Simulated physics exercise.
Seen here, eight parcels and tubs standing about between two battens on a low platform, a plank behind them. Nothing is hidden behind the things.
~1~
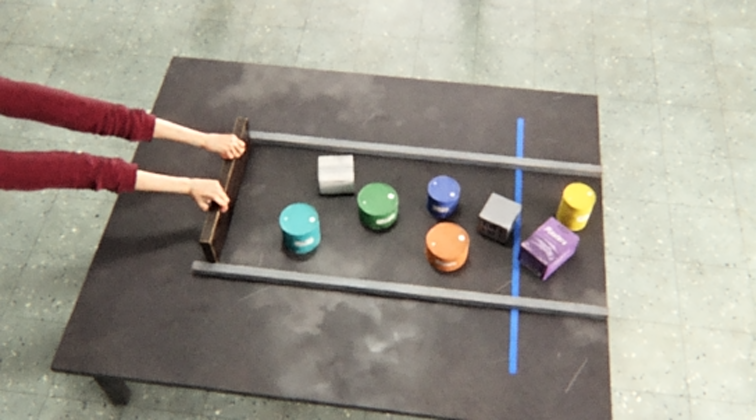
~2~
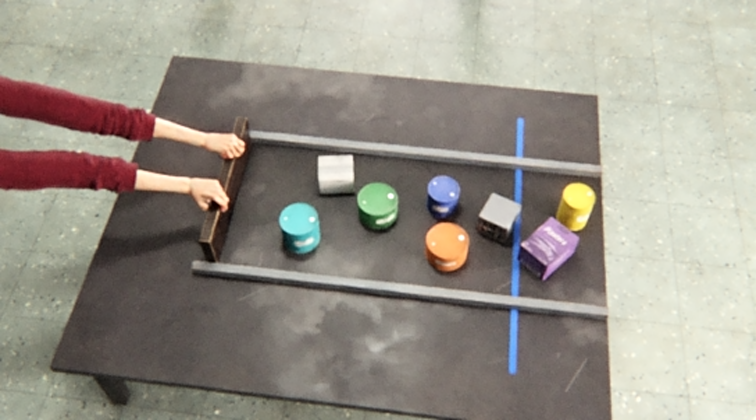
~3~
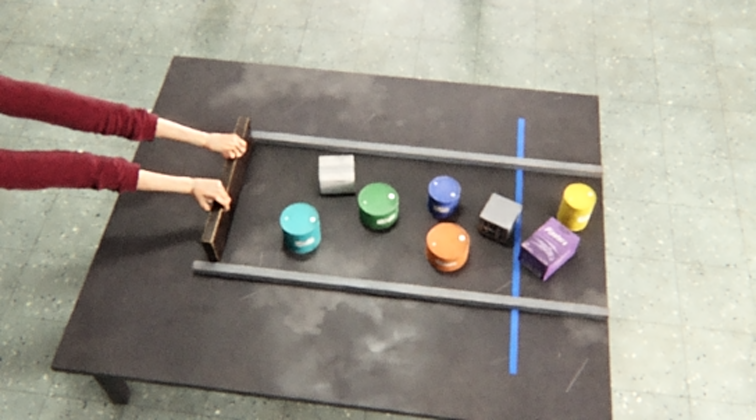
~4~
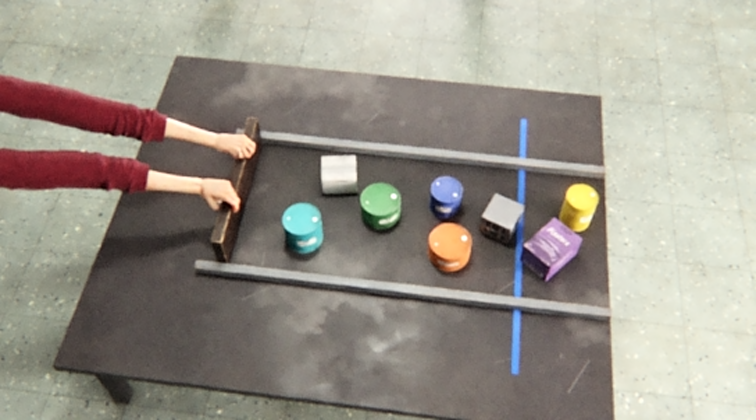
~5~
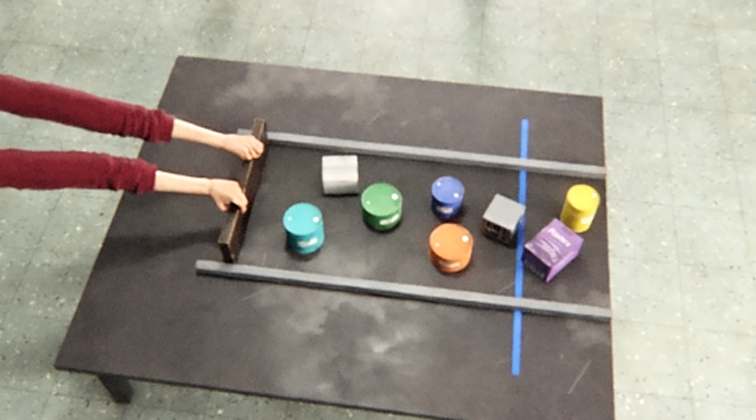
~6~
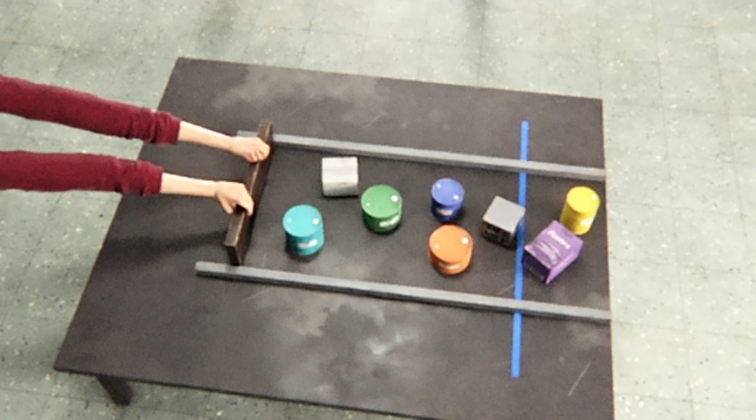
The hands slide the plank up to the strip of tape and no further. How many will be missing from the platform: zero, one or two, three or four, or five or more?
The number that fall off is one or two.
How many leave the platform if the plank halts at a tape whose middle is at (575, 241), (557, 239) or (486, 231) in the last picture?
The counts: 5, 4 and 0.
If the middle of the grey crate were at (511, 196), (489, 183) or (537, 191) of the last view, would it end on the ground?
Place by place, it is kept; remains up; remains up.
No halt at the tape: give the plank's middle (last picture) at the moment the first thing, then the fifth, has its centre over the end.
Its middle is around (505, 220) and later (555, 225).
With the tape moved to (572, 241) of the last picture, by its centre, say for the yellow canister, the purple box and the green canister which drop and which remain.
The yellow canister comes down, the purple box goes over, the green canister stays on.
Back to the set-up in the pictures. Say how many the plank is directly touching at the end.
In contact: 3.
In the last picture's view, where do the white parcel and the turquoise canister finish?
The white parcel at (540, 200), the turquoise canister at (540, 264).
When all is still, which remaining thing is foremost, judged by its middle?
That is the yellow canister.
Soon after, none off yet; yellow canister at rest near (579, 211); purple box at rest near (551, 253); grey crate at rest near (502, 221).
After that, none off yet; yellow canister at rest near (579, 211); purple box at rest near (551, 253); grey crate displaced a little near (506, 223).
In the end, the number that fall off is one or two; gone, purple box.
